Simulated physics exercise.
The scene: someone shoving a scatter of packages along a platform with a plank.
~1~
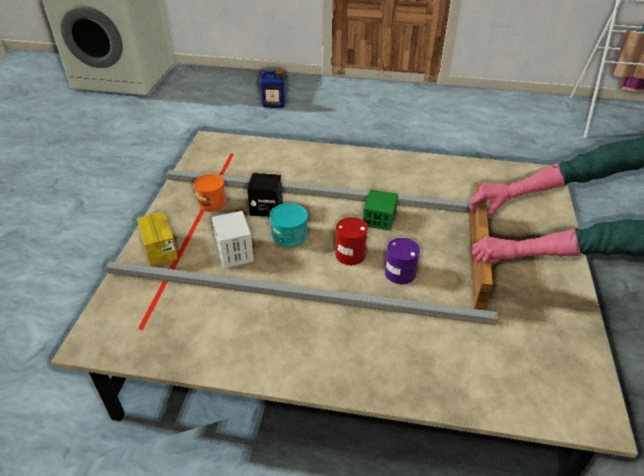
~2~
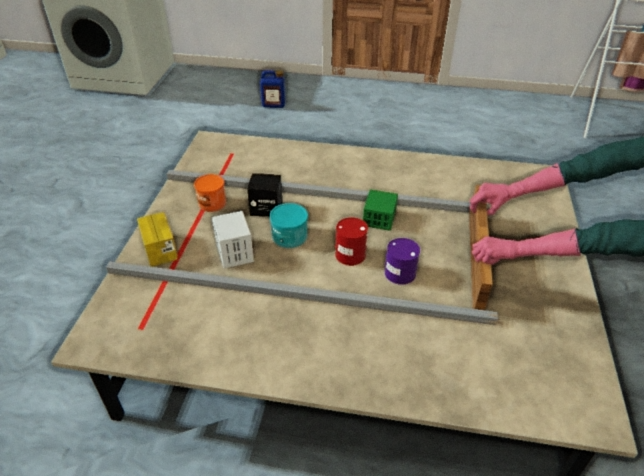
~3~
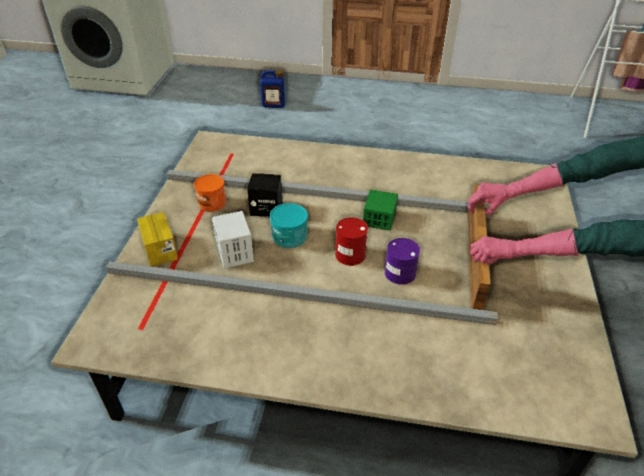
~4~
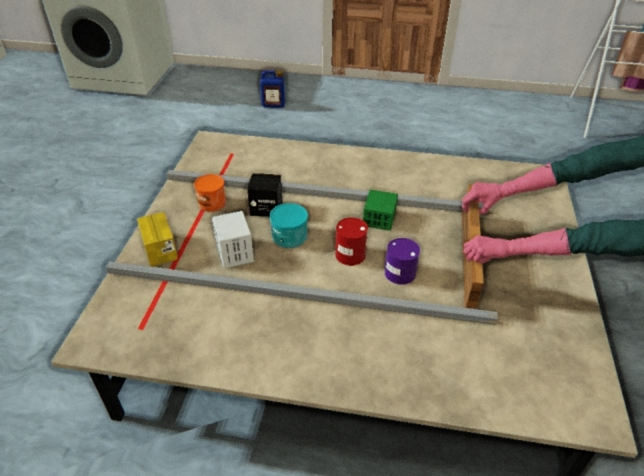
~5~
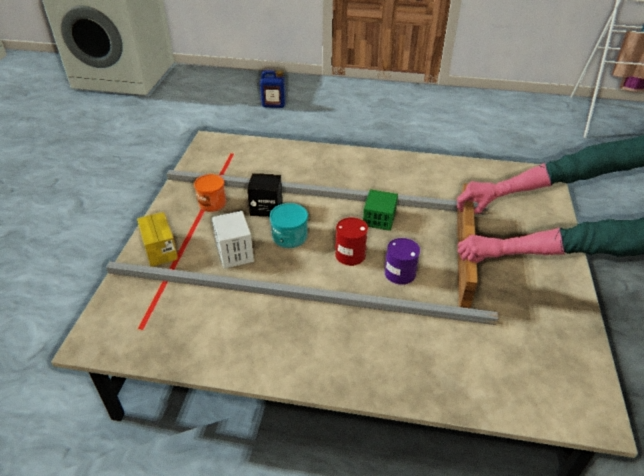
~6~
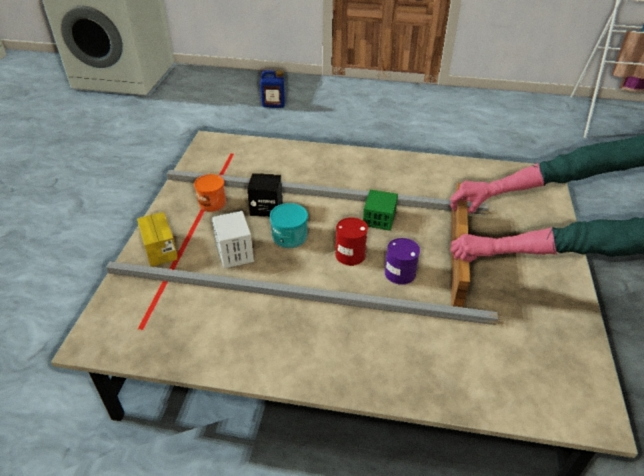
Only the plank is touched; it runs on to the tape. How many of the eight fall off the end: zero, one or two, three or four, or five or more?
Outcome: The number that fall off is one or two.
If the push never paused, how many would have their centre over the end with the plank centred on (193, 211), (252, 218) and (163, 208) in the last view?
The counts: 2, 0 and 5.
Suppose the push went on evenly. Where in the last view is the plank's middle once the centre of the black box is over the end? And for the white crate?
Near (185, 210) and (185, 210).
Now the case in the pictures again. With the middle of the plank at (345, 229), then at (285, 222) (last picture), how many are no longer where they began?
At the one place 3, at the other 6.
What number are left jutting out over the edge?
Overhanging: 3.
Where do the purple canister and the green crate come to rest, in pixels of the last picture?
The purple canister at (166, 235), the green crate at (194, 190).
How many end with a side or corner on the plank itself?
That makes 3.
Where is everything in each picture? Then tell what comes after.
The first picture shows yellow parcel (158, 239); orange pail (211, 193); white crate (233, 239); plank (479, 245); tape (194, 226).
The second picture shows orange pail (211, 193); green crate (380, 210).
The third picture shows white crate (233, 240); purple canister (402, 261).
The fourth picture shows yellow parcel (158, 239); red canister (351, 242).
The fifth picture shows orange pail (211, 193); plank (466, 243).
The sixth picture shows yellow parcel (158, 239); orange pail (211, 193); white crate (233, 240); plank (460, 243); tape (194, 226).
Early on, none off yet; yellow parcel at rest near (158, 239); orange pail at rest near (211, 193); white crate at rest near (233, 240).
Finally, the number that fall off is one or two; lost, orange pail and yellow parcel.
